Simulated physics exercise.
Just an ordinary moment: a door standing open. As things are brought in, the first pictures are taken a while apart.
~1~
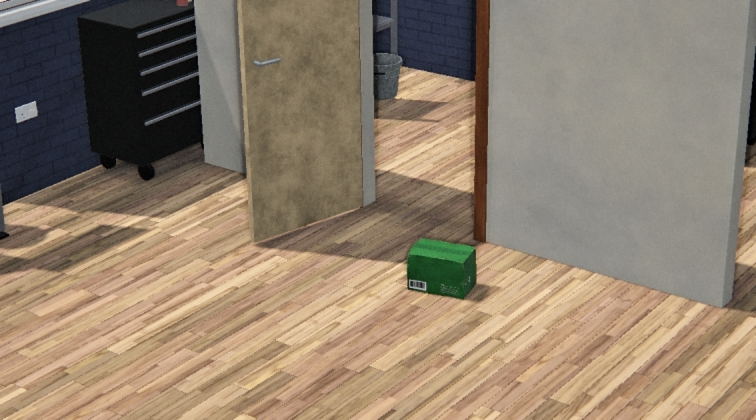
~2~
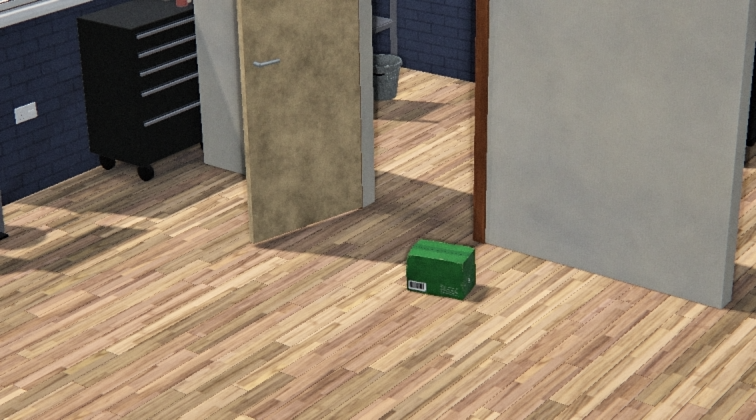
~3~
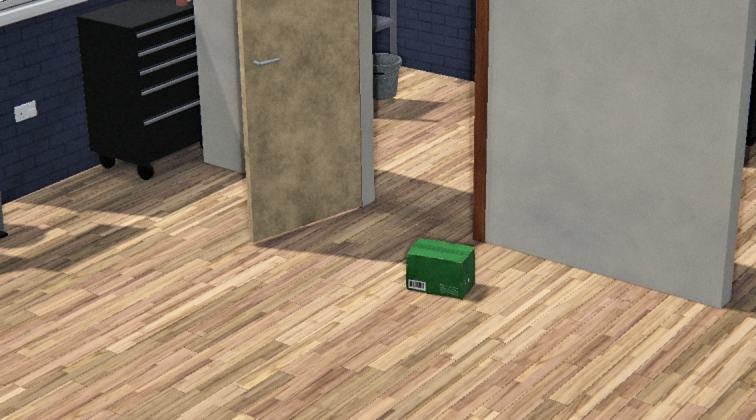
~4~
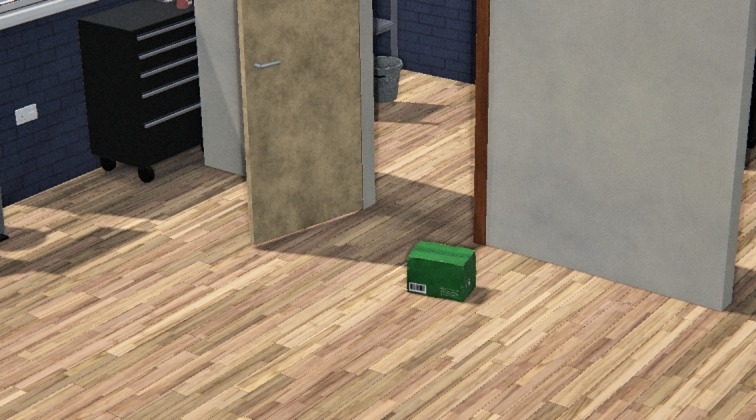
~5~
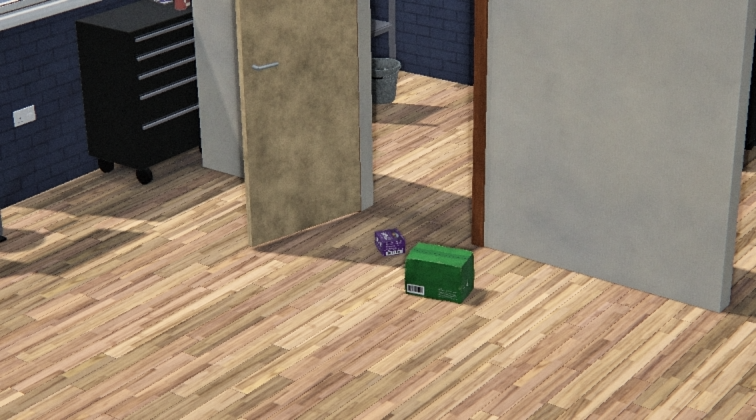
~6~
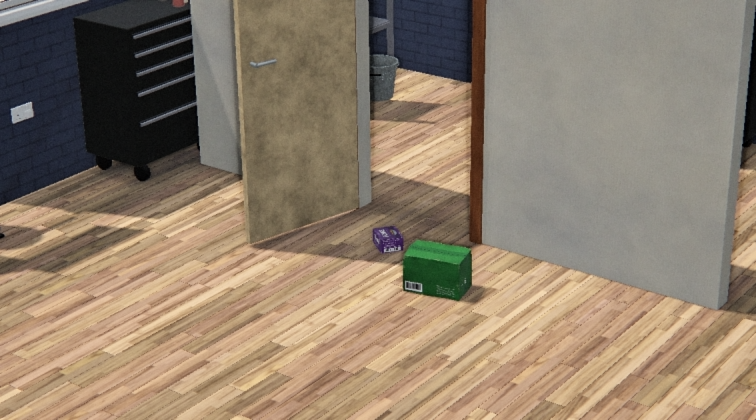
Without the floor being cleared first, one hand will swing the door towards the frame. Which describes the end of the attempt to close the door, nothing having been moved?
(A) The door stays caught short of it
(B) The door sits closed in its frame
Answer: B.
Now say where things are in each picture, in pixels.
In the first frame, door wide open and still; green box (442, 269).
In the second frame, door wide open and still; green box (441, 269).
In the third frame, door wide open and still; green box (441, 269).
In the fourth frame, door wide open and still; green box (442, 271).
In the fifth frame, door wide open and still; green box (440, 273).
In the sixth frame, door wide open and still; purple box (388, 240); green box (438, 270).
Then, 1.30 s on from there, open by 69°.
Then, 2.30 s on from there, open by 31°; purple box shifted about its own width near (408, 236).
Then, 2.90 s on from there, open by 9°; purple box shifted well along near (437, 226).
In the end, open by 0°; moved from the start, purple box; green box unmoved. At the end, from the last picture's camera, purple box near (447, 220).
